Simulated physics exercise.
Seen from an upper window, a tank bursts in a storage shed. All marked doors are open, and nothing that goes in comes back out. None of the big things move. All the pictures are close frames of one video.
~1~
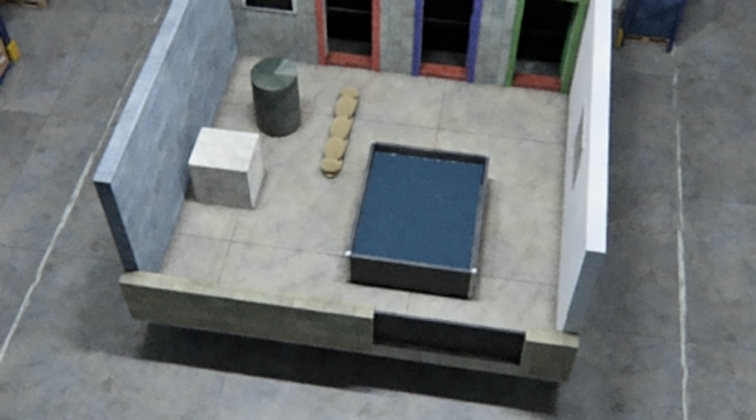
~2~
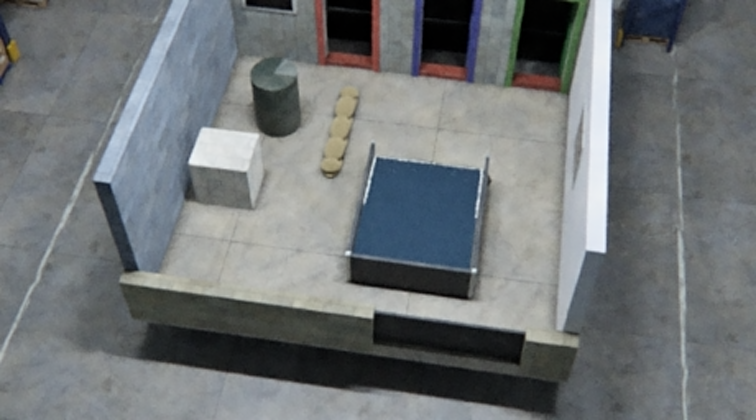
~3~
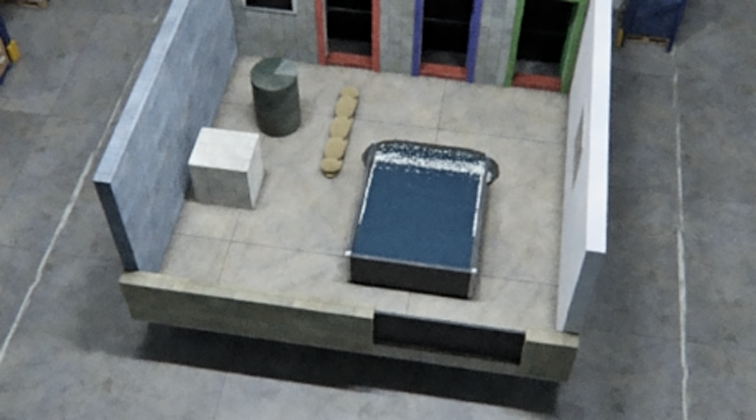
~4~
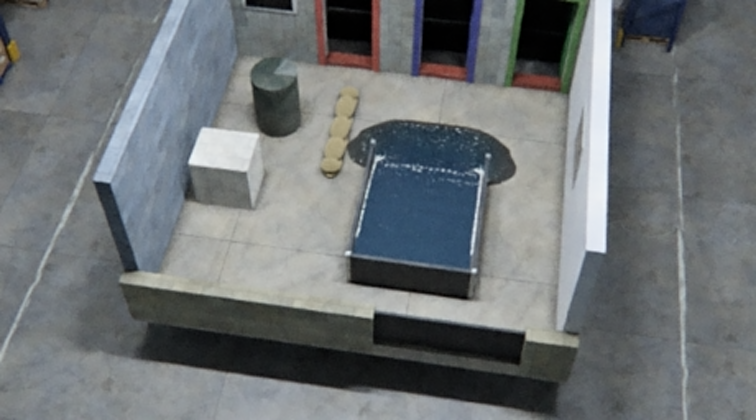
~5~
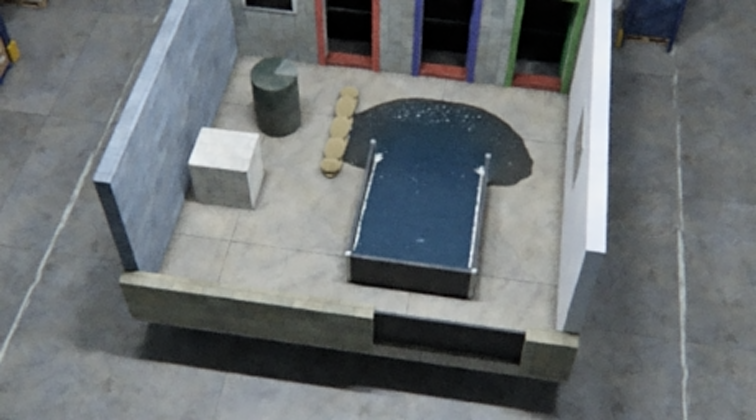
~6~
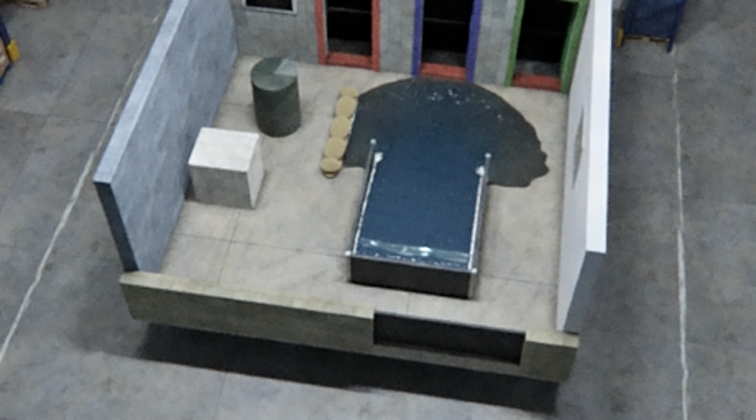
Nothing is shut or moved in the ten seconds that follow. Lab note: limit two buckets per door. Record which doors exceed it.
Record: Blue door over limit; green door over limit; red door over limit.
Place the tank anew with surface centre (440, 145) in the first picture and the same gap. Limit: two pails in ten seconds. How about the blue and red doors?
Blue goes over, red is under.
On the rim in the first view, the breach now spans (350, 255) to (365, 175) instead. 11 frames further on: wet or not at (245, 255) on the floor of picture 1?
Soaked.
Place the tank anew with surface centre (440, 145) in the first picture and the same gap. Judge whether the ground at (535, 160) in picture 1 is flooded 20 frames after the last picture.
Soaked.
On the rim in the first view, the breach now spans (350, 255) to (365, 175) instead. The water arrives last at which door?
It's the green-painted one.
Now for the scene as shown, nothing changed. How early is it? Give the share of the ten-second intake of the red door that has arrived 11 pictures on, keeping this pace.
The figure is near 40 per cent.
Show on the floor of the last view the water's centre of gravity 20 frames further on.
I'd place it roughly at (425, 144).
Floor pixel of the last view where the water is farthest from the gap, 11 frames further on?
Front's tip: Near (246, 61).
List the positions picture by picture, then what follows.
The first frame shows the tank at (421, 207) is whole and still.
In the second frame, the front is at a hidden place, out from the gap on the tank's far side.
In the third frame, the front is at a hidden place, out from the gap on the tank's far side.
In the fourth frame, the front is at (365, 135), out from the gap on the tank's far side.
In the fifth frame, the front is at (494, 119), out from the gap on the tank's far side.
In the sixth frame, the front is at (417, 81), out from the gap on the tank's far side.
A moment on, water covers 30 % of the floor; the blue door over two buckets in, the green door wet at the sill, nothing in, the red door under two buckets in.
Next, water covers 35 % of the floor; the blue door far over two buckets in, the green door under two buckets in, the red door over two buckets in.
Then, water covers 45 % of the floor; the blue door far over two buckets in, the green door over two buckets in, the red door over two buckets in.
Later, water covers 75 % of the floor; the blue door far over two buckets in, the green door far over two buckets in, the red door over two buckets in.
In the end, water covers 95 % of the floor; the blue door far over two buckets in, the green door far over two buckets in, the red door over two buckets in.
